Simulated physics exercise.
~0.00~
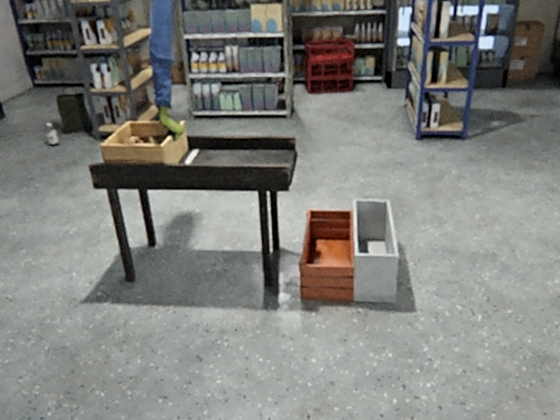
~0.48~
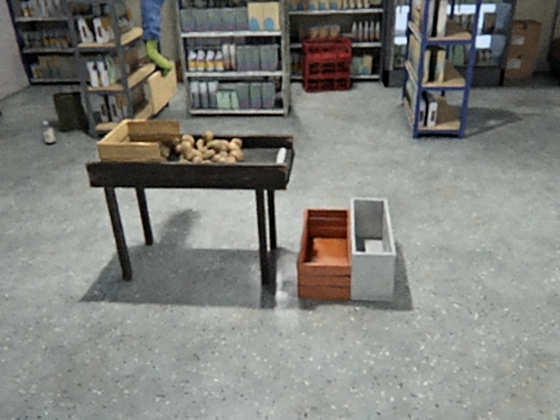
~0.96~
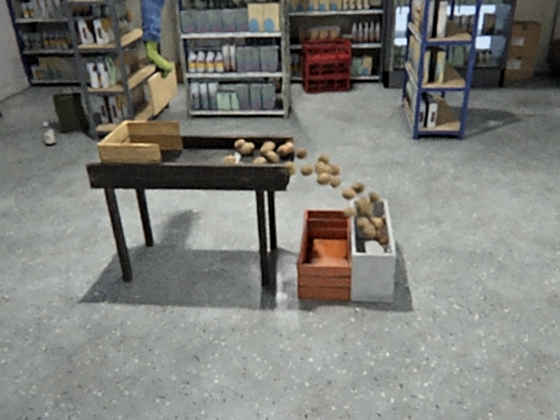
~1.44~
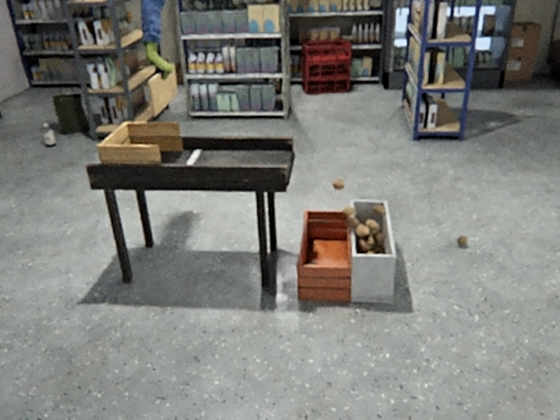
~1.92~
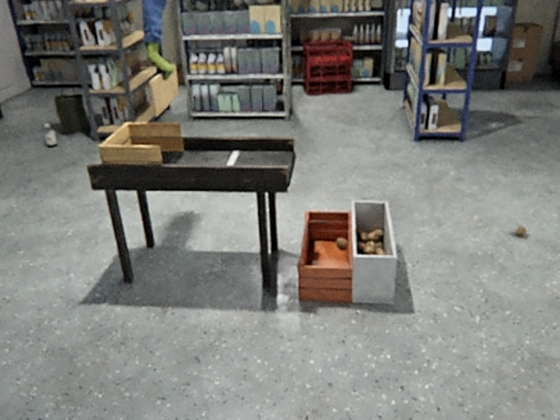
Potatoes spilling from a wooden pen along a dark belt and flying off its right end, mostly landing in the white bin.
